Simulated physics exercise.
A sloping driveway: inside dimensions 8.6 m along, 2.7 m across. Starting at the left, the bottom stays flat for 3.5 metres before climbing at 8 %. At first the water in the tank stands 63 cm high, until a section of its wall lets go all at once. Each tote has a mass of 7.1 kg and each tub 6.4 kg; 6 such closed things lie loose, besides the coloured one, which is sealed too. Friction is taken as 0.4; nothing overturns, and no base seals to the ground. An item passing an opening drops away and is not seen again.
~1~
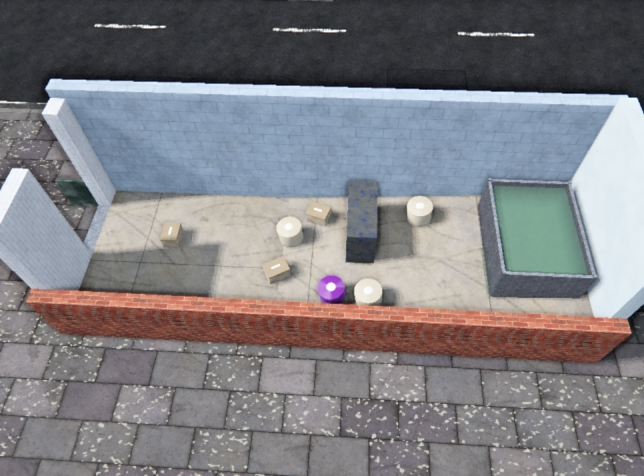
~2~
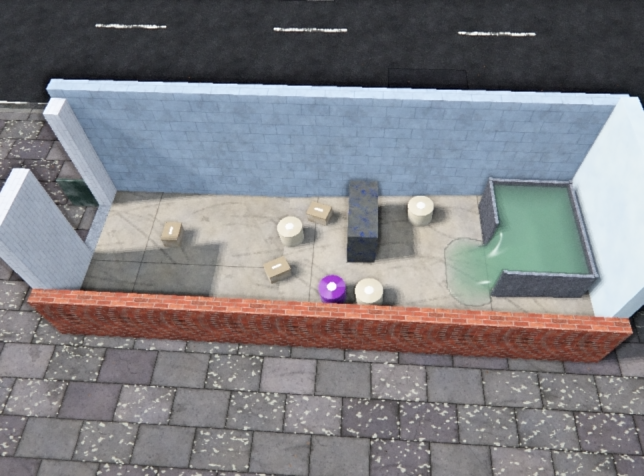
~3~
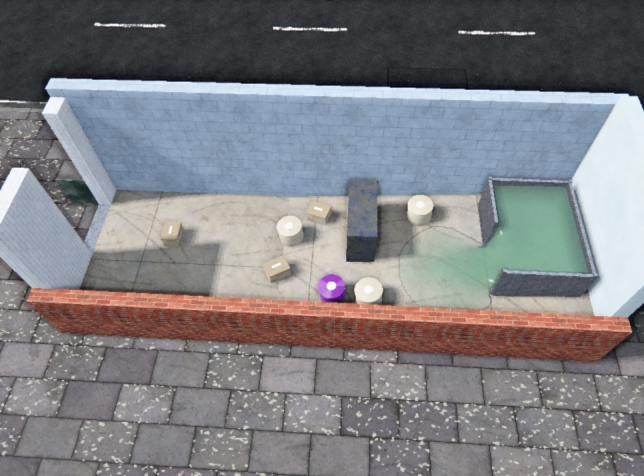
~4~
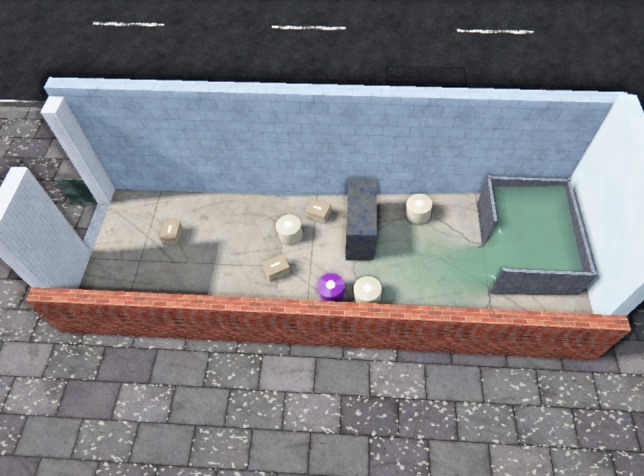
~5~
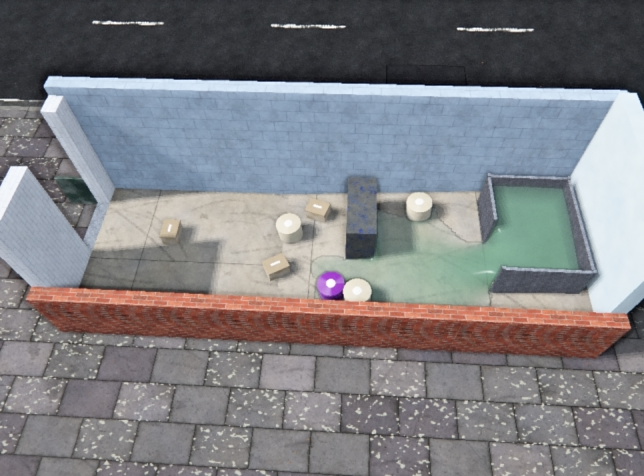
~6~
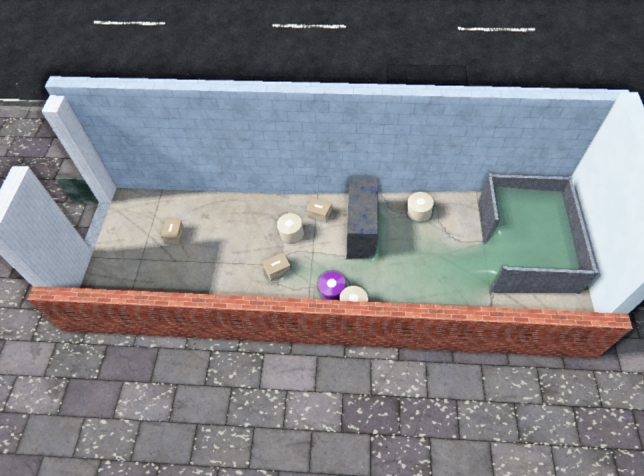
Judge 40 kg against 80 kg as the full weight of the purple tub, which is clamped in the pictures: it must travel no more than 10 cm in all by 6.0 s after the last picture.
It needs more than both masses.
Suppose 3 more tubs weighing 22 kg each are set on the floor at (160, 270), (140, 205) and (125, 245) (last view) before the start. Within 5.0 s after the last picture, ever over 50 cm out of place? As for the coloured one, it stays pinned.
The first is higher, the second higher, the third higher.
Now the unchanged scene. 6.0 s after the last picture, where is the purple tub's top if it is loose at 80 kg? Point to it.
(255, 268).
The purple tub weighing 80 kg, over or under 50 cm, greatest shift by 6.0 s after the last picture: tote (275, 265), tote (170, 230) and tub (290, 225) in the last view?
In sequence: Exceeds it / exceeds it / exceeds it.
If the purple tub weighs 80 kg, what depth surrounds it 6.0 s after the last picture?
Something like 4 centimetres.
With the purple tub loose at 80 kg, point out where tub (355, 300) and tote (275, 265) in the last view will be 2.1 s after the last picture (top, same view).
First near (174, 277), second near (89, 220).
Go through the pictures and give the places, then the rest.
The purple tub at (333, 287), on the bottom; 2.4 m2 under water; 0 of 7 have shifted, in the first frame.
The purple tub at (334, 287) rests on the ground; 3.2 m2 under water; 0 of 7 have shifted, in the second frame.
The purple tub at (333, 286), on the bottom; water covers 4.5 m2; 0 of 7 have shifted, in the third frame.
The purple tub at (332, 285), on the bottom; water covers 5.9 m2; 0 of 7 have shifted, in the fourth frame.
The purple tub at (332, 284) rests on the ground; water covers 6.7 m2; 1 of 7 have shifted, in the fifth frame.
The purple tub at (334, 283) rests on the ground; 7.4 m2 under water; 1 of 7 have shifted, in the sixth frame.
Then, 0.4 s after the last picture the purple tub would be 39 cm from its start with 40 kg and 9 cm from its start with 80 kg; 17 cm of water round it then.
Then, 2.1 s after the last picture the purple tub would be 317 cm from its start with 40 kg and 137 cm from its start with 80 kg; 11 cm of water round it then.
Then, 3.9 s after the last picture the purple tub would be 364 cm from its start with 40 kg and 138 cm from its start with 80 kg; 6 cm of water round it then.
Then, 6.0 s after the last picture the purple tub would be 364 cm from its start with 40 kg and 138 cm from its start with 80 kg; 4 cm of water round it then.
